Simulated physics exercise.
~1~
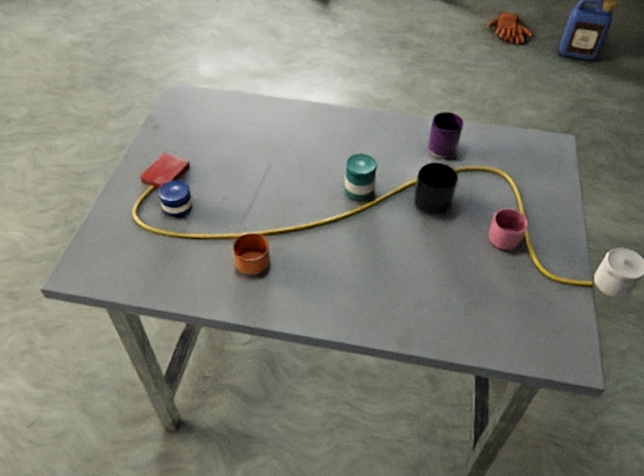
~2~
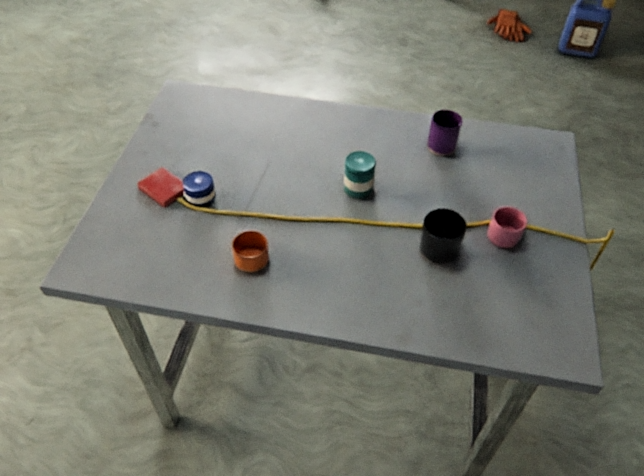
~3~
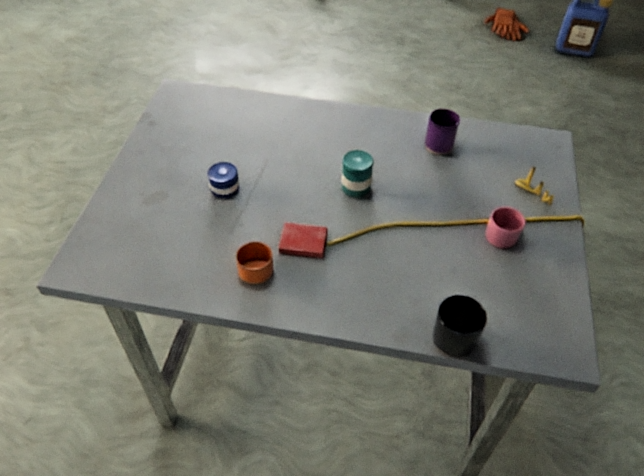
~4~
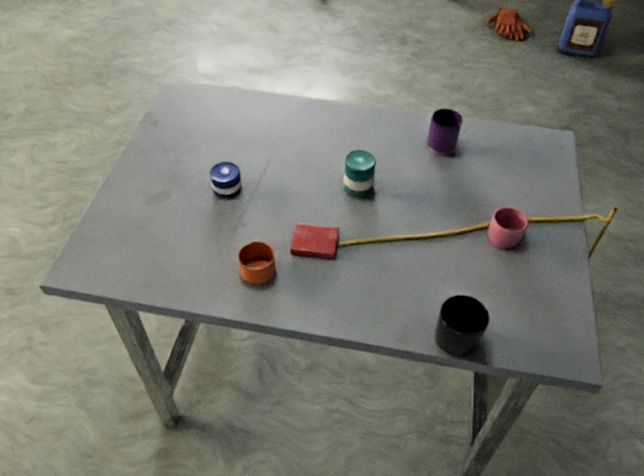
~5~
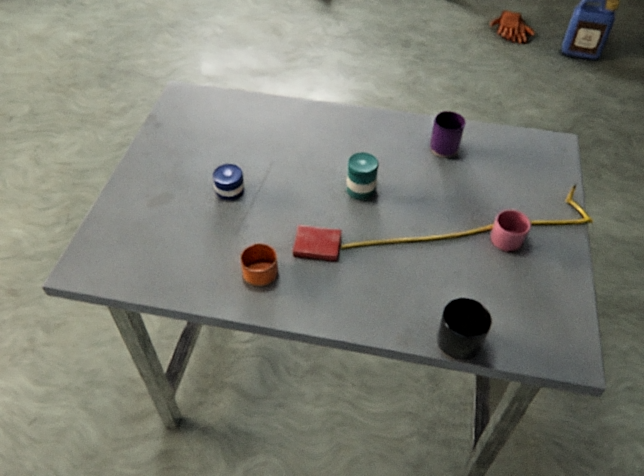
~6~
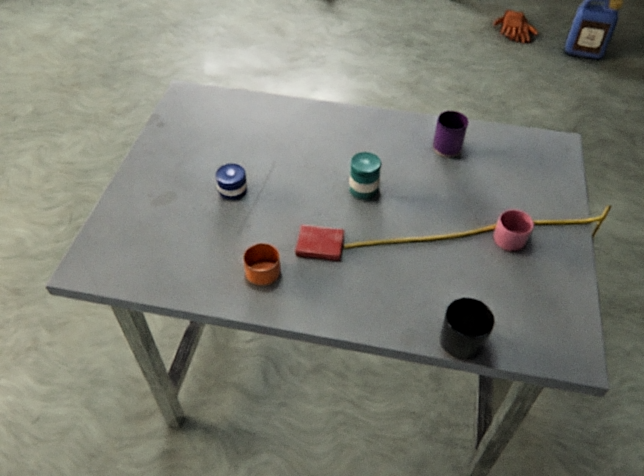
Grey table with a yellow cable dragging a red block rightward, shoving black mug and blue tin aside before coming to rest.
